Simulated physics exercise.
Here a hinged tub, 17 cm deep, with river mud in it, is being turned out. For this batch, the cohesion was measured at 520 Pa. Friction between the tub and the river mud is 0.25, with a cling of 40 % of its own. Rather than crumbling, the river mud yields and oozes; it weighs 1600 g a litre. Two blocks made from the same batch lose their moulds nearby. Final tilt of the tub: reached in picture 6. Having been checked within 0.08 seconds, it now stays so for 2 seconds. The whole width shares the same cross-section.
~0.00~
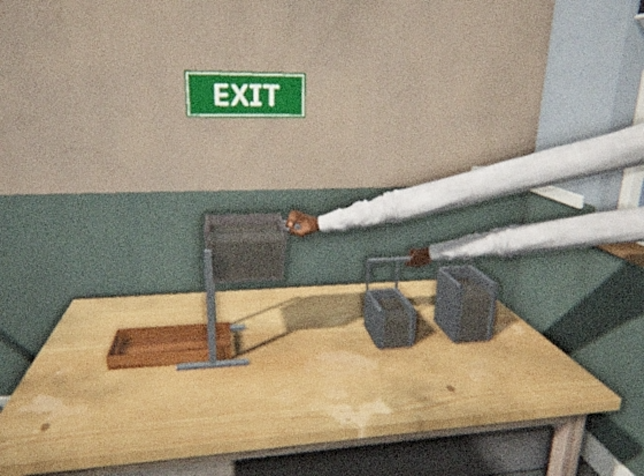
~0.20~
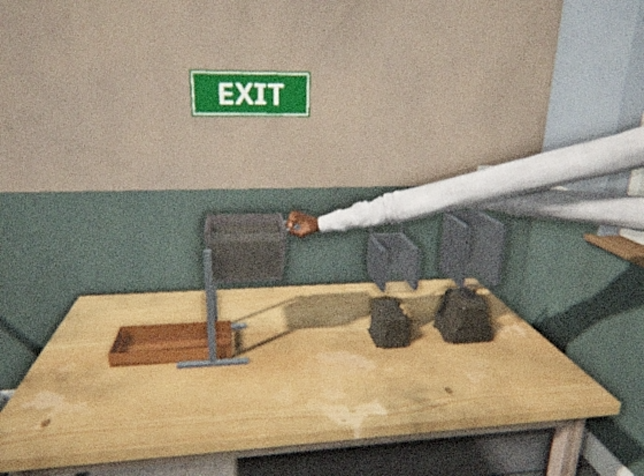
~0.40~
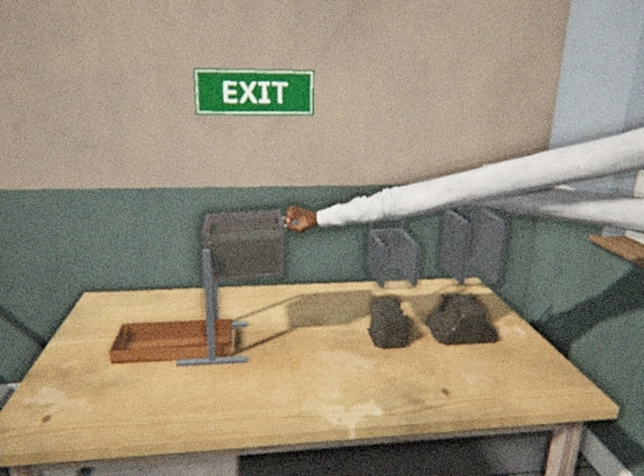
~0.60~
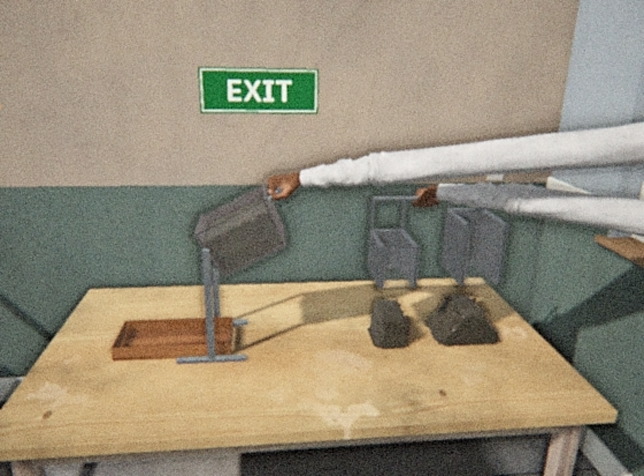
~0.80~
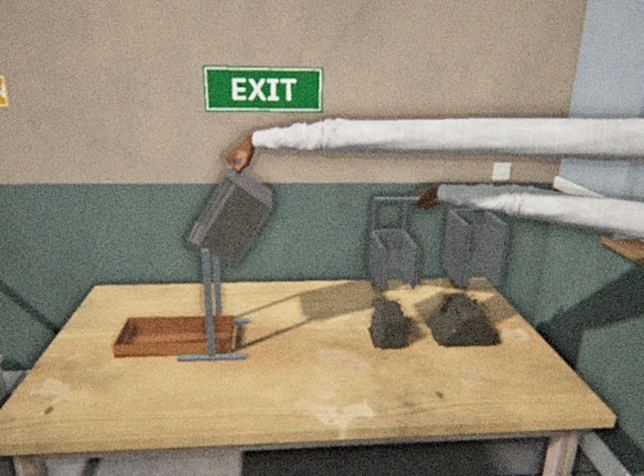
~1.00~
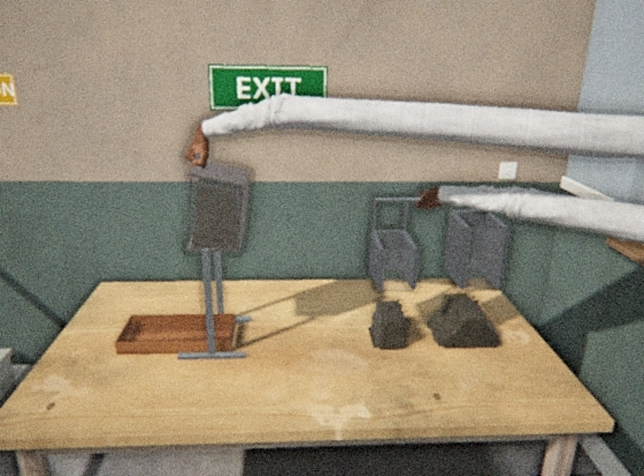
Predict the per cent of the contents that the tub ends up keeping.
The tub ends up keeping roughly 43 %.
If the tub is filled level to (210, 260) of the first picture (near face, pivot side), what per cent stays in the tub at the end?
It would be close to 70 percent.
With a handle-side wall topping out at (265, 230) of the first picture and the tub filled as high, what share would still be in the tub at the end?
About 65 per cent.
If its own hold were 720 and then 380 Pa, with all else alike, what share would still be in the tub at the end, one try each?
About 50 % first, about 40 % second.
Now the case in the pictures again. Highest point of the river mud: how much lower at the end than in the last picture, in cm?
The top ends up some 13 cm below its level in the last picture.
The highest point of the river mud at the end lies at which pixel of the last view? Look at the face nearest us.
Around (218, 225).
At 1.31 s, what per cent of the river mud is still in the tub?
About 50 %.
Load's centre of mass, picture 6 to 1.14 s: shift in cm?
It has gone close to 5 cm.
By 1.14 s, the tub is at 83 degrees and holds 83 %.
By 1.31 s, the tub is at 83 degrees and holds 50 %.
By 1.48 s, the tub is at 83 degrees and holds 43 %.
By 1.65 s, the tub is at 83 degrees and holds 43 %.
By 3.00 s, at the end, the tub is at 83 degrees and holds 43 %.
